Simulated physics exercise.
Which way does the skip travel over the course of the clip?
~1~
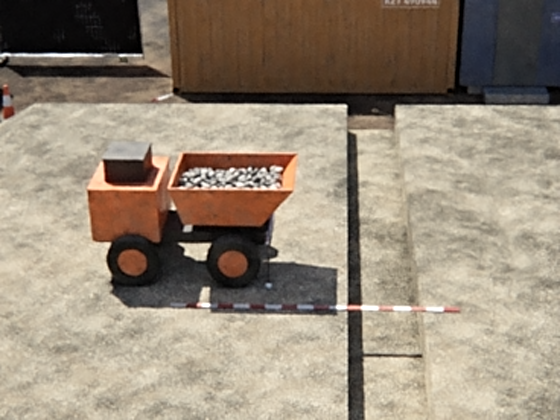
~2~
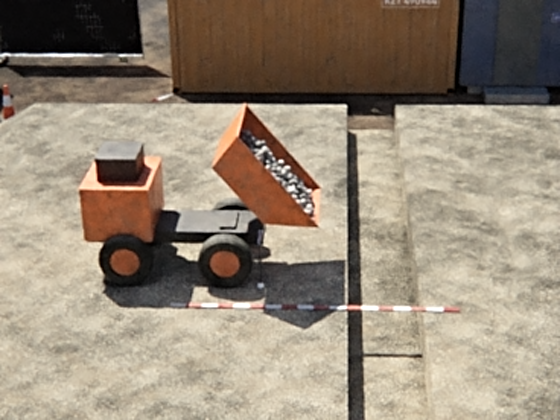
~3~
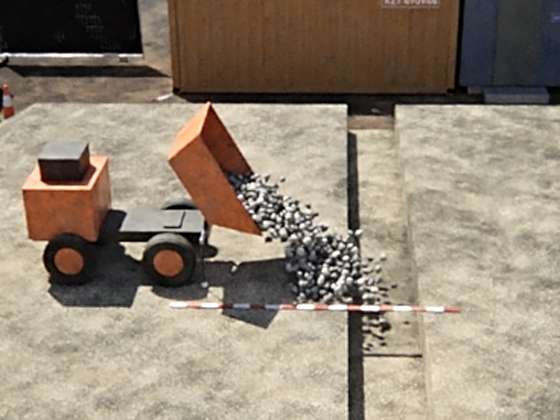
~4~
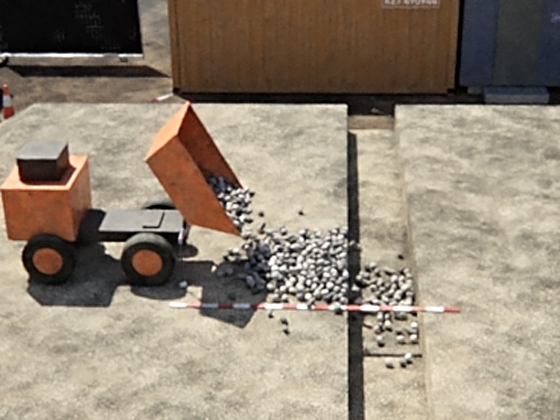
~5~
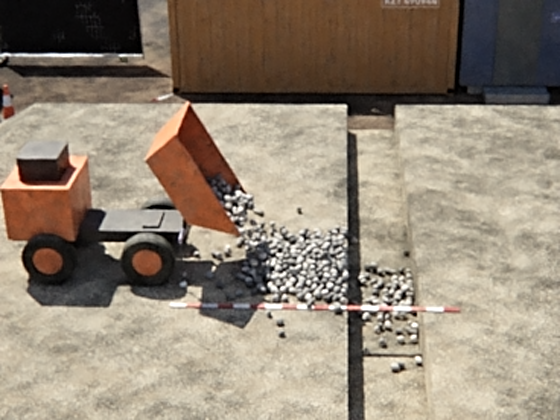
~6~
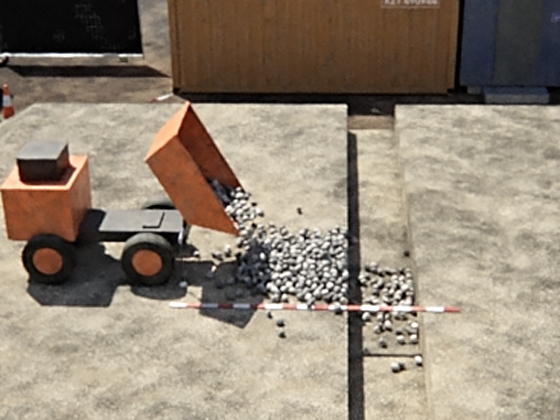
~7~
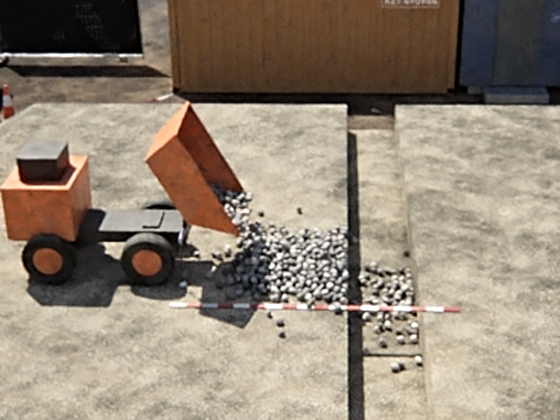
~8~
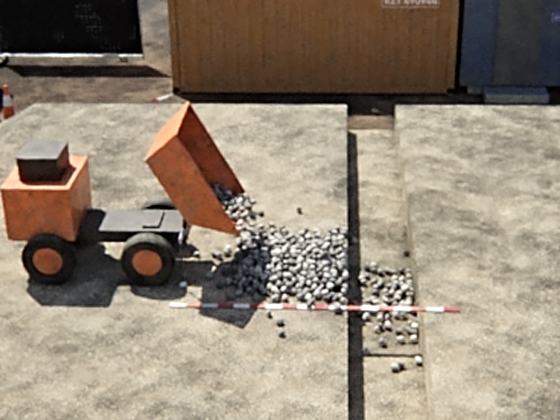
The skip moves to the left, carried along as the dumper draws back from the trench.
